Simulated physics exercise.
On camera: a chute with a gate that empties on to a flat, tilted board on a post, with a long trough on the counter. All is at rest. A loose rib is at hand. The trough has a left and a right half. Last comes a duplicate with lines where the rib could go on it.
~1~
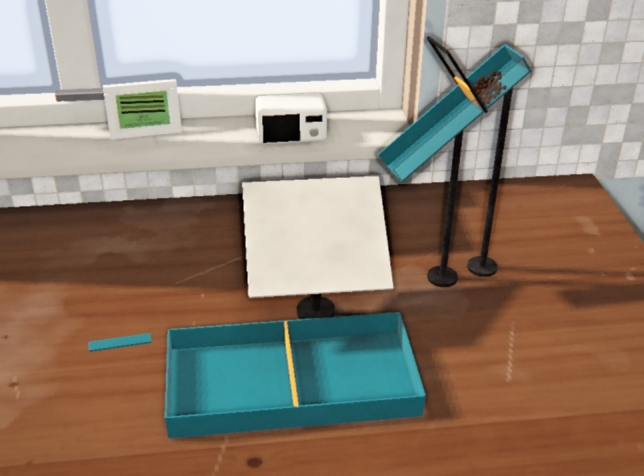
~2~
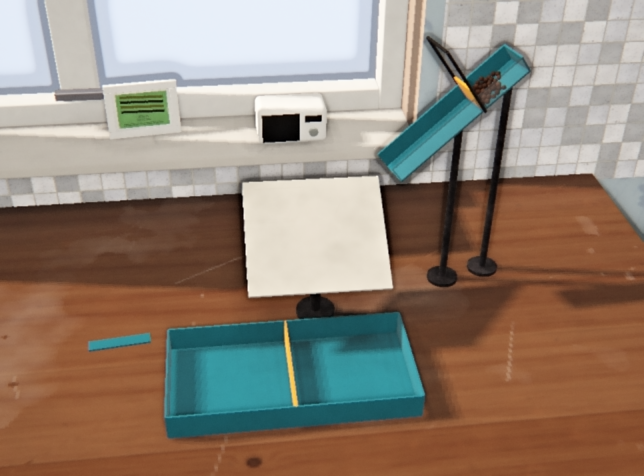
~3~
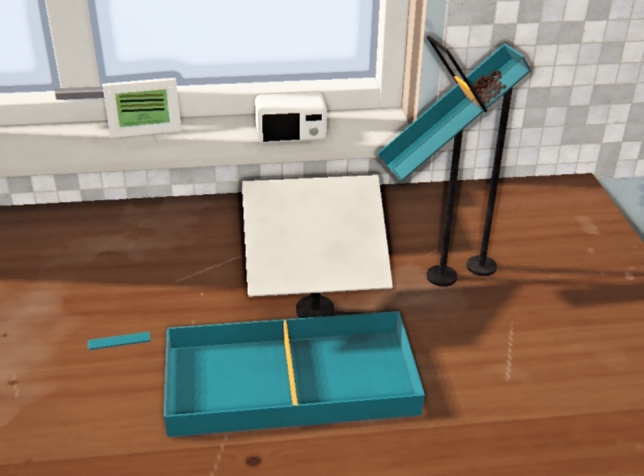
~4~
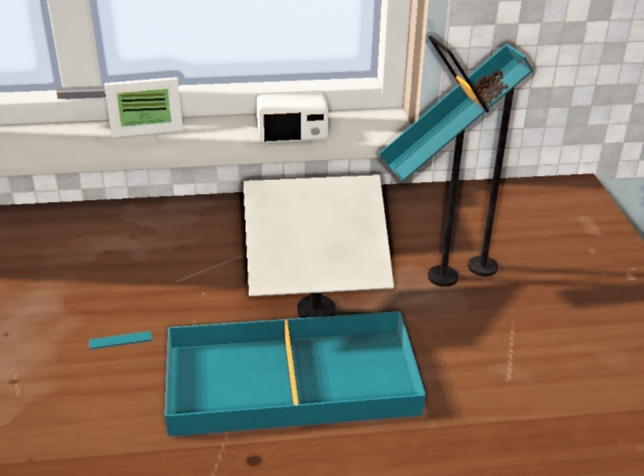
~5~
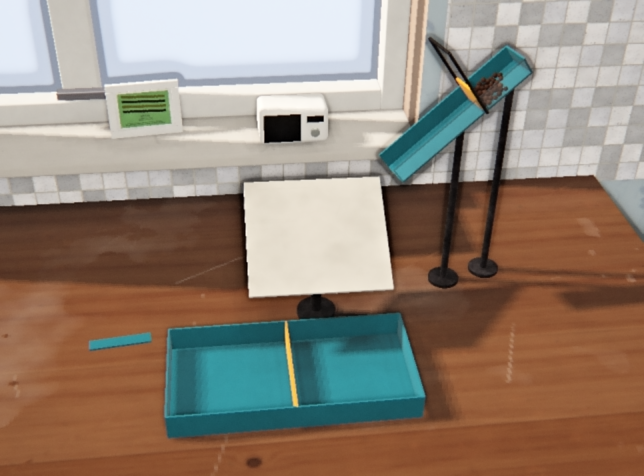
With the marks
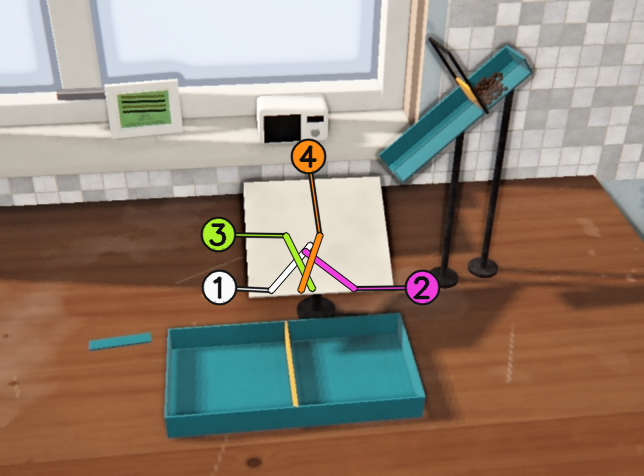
A tilted teal chute holds small brown berries above a board and divided trough, all motionless.
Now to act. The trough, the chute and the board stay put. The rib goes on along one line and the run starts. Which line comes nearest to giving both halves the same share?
1.
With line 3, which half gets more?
The right half.
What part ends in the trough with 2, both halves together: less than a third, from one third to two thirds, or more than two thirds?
More than two thirds.
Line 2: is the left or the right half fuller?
More lands on the right.
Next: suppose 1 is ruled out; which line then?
That is line 4.
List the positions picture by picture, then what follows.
Load behind the gate at (484, 91), allspice berries; lip of the chute at (395, 174), sloping fairly steeply, in the first frame.
Middle of the board at (316, 234), tilted fairly steeply; middle of its low edge at (321, 292); of its high edge at (311, 179), in the second frame.
Front corners of the trough at (165, 416) and (424, 395); front end of its middle wall at (296, 405); gate still shut at (465, 85), in the third frame.
Middle of the load at (485, 90); lip at (396, 173), in the fourth frame.
Middle of the load at (485, 92); lip at (396, 175), in the fifth frame.
On the marked copy, line 1 from (310, 245) to (271, 290); line 2 from (305, 251) to (354, 288); line 3 from (285, 235) to (312, 288); line 4 from (319, 235) to (301, 290).
Choosing 1, of what is caught, about half in the left half, about half in the right.
Choosing 2, of what is caught, a small part in the left half, nearly all in the right.
Choosing 3, of what is caught, none in the left half, all in the right.
Choosing 4, of what is caught, about a quarter in the left half, most in the right.
